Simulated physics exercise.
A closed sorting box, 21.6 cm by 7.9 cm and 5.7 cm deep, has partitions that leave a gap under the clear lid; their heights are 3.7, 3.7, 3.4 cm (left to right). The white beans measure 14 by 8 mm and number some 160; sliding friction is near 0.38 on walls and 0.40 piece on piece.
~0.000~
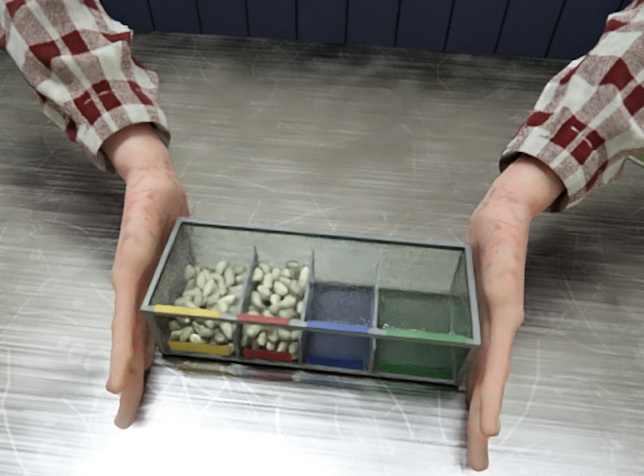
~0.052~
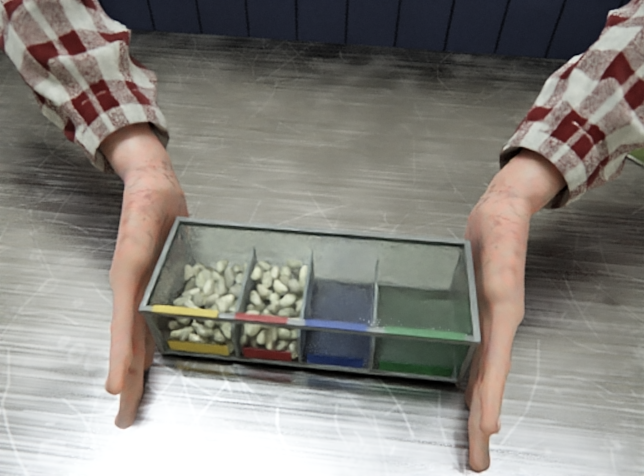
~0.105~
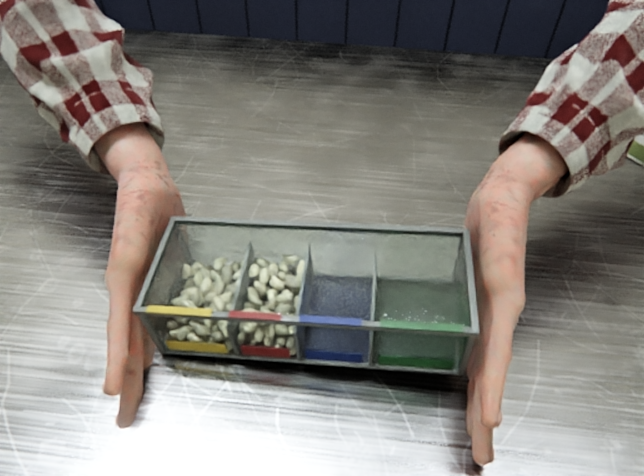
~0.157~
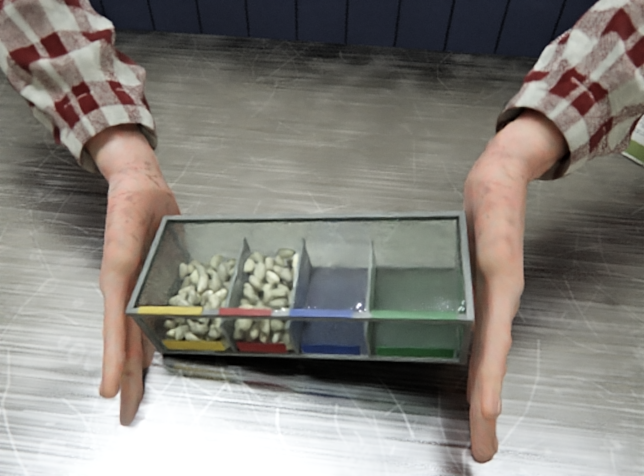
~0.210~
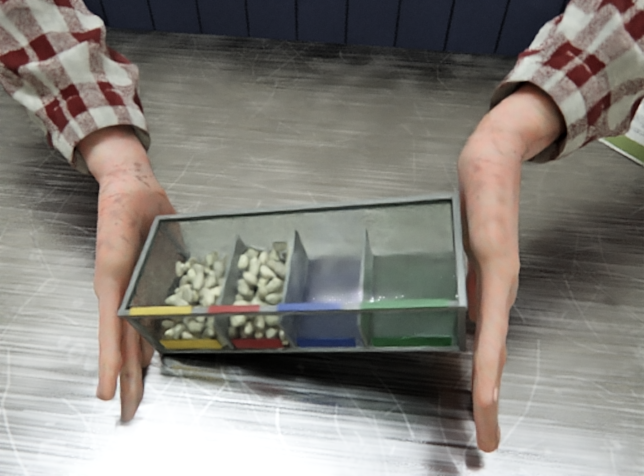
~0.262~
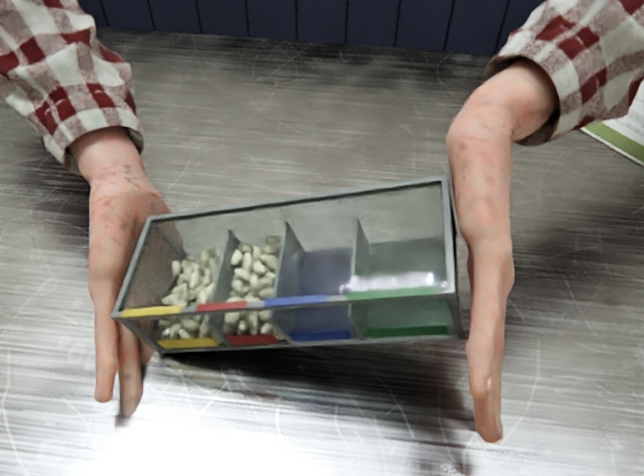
A clear divided box of white beans tilts between two hands, its right end rising.
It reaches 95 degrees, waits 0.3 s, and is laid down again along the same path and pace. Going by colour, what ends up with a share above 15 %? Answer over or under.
Red compartment: Over; blue compartment: Under; green compartment: Under; yellow compartment: Over.
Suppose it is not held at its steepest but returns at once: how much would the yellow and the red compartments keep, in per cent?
Yellow 75, red 25.
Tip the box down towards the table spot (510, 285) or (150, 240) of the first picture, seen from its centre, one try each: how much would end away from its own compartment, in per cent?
Some 60 and 30 per cent.
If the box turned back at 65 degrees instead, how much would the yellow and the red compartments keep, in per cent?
Then: Yellow 50; red 50.
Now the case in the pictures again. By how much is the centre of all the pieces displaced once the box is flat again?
About 2.0 cm.
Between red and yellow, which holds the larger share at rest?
It is the yellow one.
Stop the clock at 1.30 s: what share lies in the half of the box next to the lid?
Some 40 per cent.
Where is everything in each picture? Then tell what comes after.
In the first picture, box tilt 0 degrees, front corners at (148, 307) and (473, 341); red 50 %, yellow 50 %.
In the second picture, box tilt 1 degrees, front corners at (147, 308) and (473, 338).
In the third picture, box tilt 4 degrees, front corners at (141, 308) and (471, 329), lowest corner left front.
In the fourth picture, box tilt 9 degrees, front corners at (134, 310) and (467, 316), lowest corner left front.
In the fifth picture, box tilt 14 degrees, front corners at (126, 312) and (459, 302), lowest corner left front.
In the sixth picture, box tilt 19 degrees, front corners at (119, 314) and (448, 289), lowest corner left front; red 50 %, yellow 50 %. The box's pace is about 95 degrees a second.
Then, at 1.30 s, tilt 95 degrees; red 35 %, yellow 65 %.
After 2.00 s, tilt 48 degrees; red 25 %, yellow 75 %.
After 2.73 s, tilt 0 degrees; red 25 %, yellow 75 %.
At rest (3.0 s), red 25 %, blue 0 %, green 0 %, yellow 75 %.
